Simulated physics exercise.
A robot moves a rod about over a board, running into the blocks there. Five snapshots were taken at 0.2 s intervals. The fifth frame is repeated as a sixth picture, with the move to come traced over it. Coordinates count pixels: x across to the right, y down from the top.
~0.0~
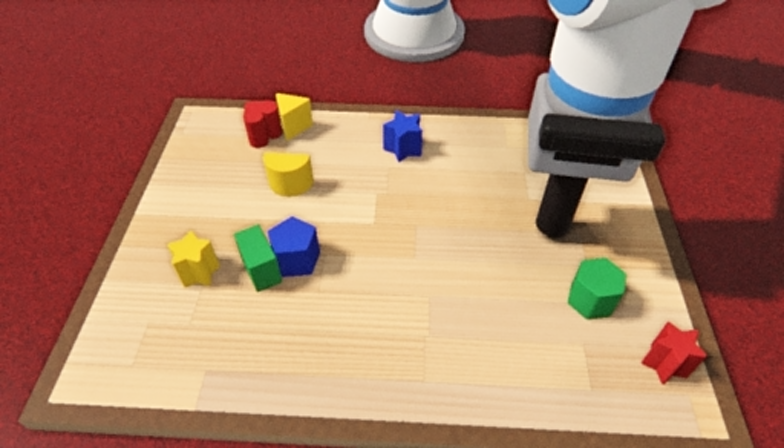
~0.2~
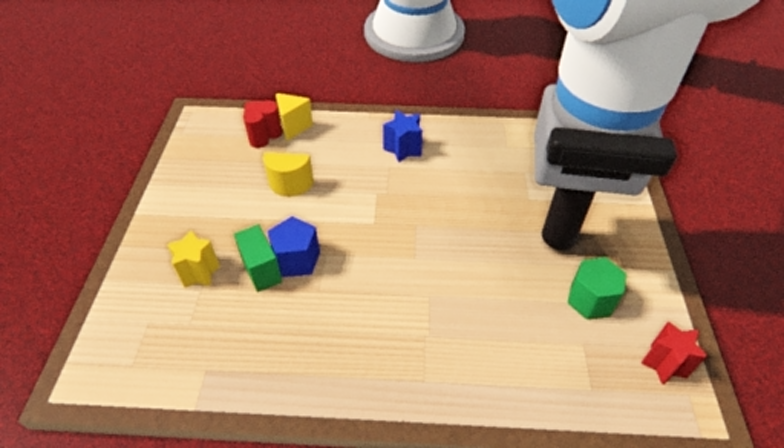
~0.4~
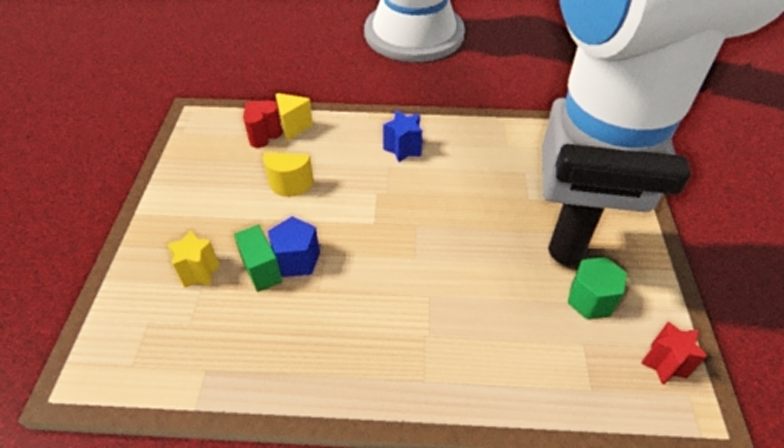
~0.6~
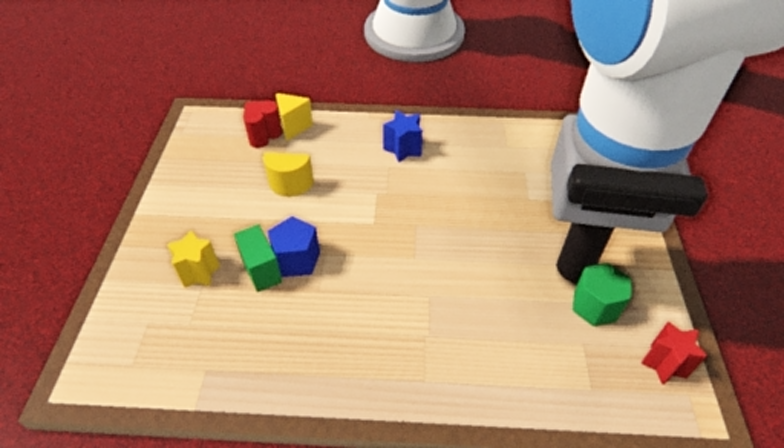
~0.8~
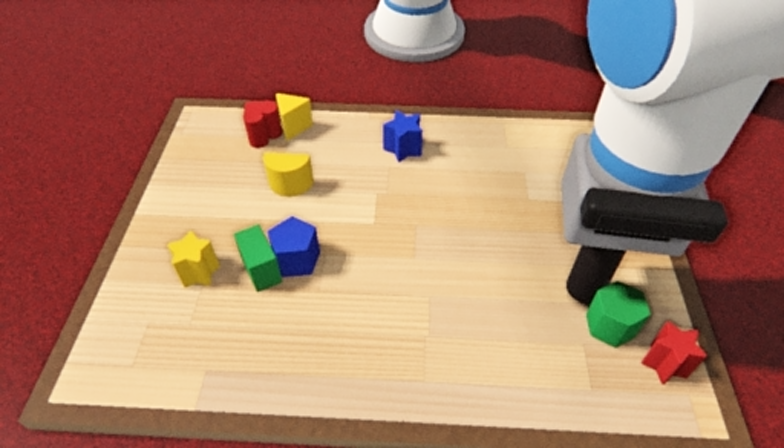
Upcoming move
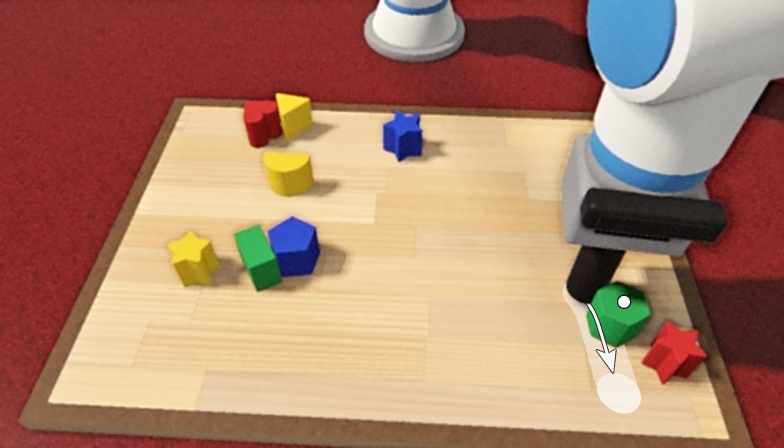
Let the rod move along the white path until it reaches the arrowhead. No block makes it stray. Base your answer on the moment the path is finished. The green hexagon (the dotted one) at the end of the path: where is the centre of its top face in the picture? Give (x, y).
By then it is at (683, 371).
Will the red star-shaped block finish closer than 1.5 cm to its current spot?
In short: No.
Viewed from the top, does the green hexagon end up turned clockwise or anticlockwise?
The block turns counter-clockwise.
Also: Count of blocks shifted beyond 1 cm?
Two blocks.
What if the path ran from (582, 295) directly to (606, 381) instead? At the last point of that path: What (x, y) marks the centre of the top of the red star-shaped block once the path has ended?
Around pixel (713, 355).
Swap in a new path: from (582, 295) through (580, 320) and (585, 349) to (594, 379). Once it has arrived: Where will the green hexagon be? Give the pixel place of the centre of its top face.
Close to (645, 329).
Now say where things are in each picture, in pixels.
The first picture shows rod tip (552, 225); block tops, green hexagon (603, 276); red star-shaped block (682, 342).
The second picture shows rod (559, 237); blocks unchanged.
The third picture shows rod (566, 251); blocks unchanged.
The fourth picture shows rod (574, 269); green hexagon (608, 282).
The fifth picture shows rod (585, 289); green hexagon (624, 302); red star-shaped block (682, 342).
Path on the board, from (582, 295) through (603, 340) to (619, 393); the dot is on the green hexagon.
On the path given first. Halfway along, rod (607, 335); green hexagon (660, 346), turned 30° anticlockwise; red star-shaped block (706, 355), turned 20° anticlockwise.
At the end, rod (623, 387); green hexagon (683, 371), turned 55° anticlockwise; red star-shaped block (722, 360), turned 50° anticlockwise.
